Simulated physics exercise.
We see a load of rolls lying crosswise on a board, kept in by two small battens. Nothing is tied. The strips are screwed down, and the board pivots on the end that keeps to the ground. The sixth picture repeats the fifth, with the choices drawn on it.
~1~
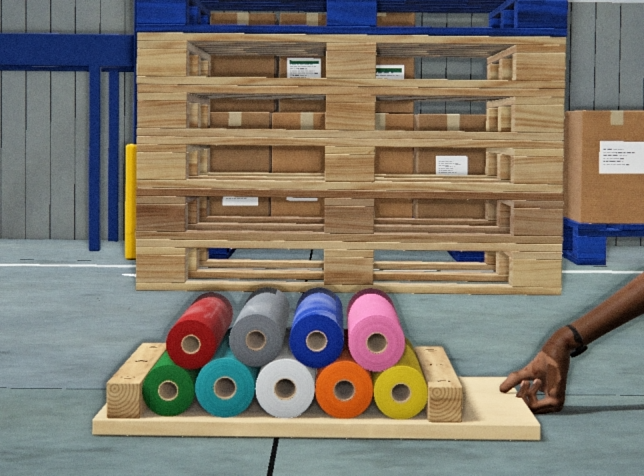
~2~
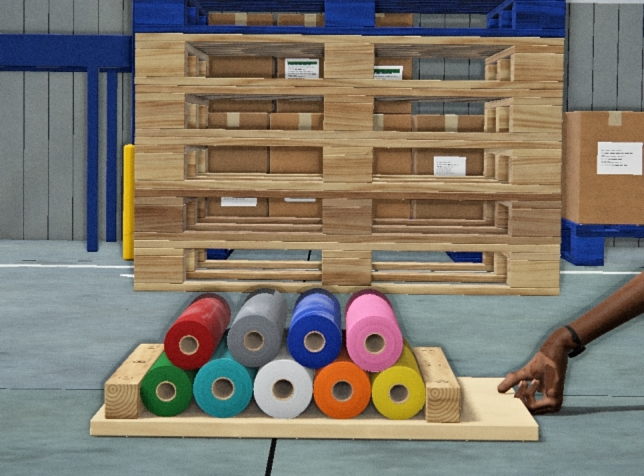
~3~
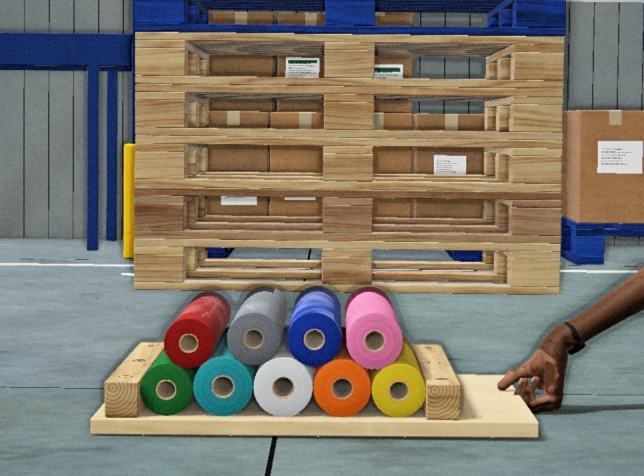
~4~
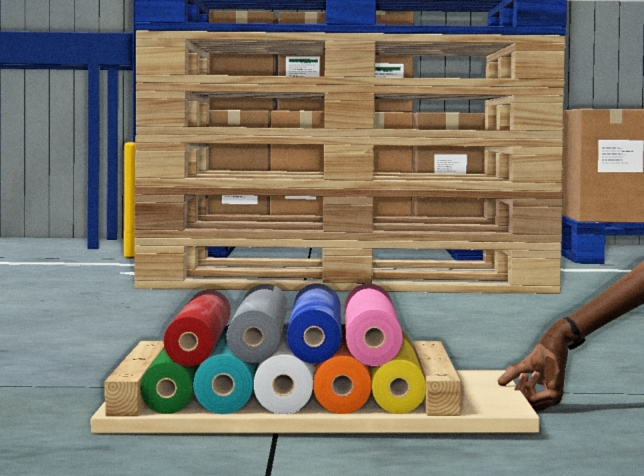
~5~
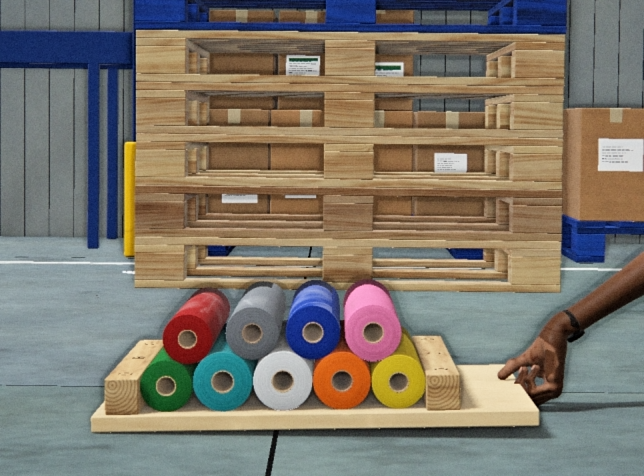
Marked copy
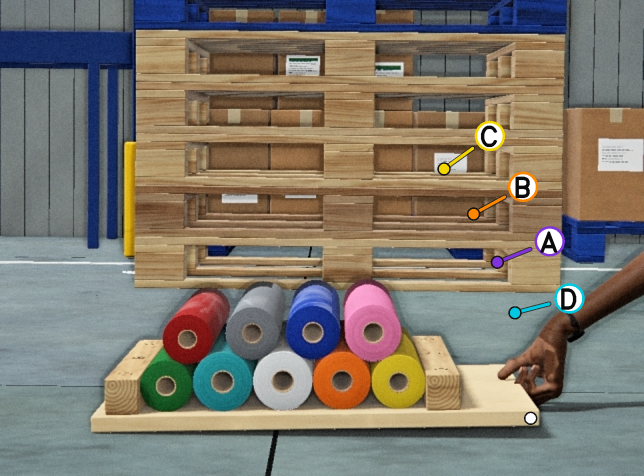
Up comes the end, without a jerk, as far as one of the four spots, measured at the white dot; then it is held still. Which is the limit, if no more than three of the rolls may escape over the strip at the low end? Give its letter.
No higher than B.
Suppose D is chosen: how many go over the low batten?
With D, none.
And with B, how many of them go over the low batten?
At B the number is one.
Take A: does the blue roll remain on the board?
Yes.
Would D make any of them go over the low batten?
No, at D.
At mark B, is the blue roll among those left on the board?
Yes, with B.
On the marked copy, A at (497, 262); B at (473, 214); C at (444, 169); D at (515, 313); the white dot at (531, 418).
With B. Early on, board at 17°.
Further on, board at 30°.
At the end, board at 30°, one over the low batten (red).
As for the rest, A none over the low batten; C four over the low batten (blue, red, grey, pink); D none over the low batten.
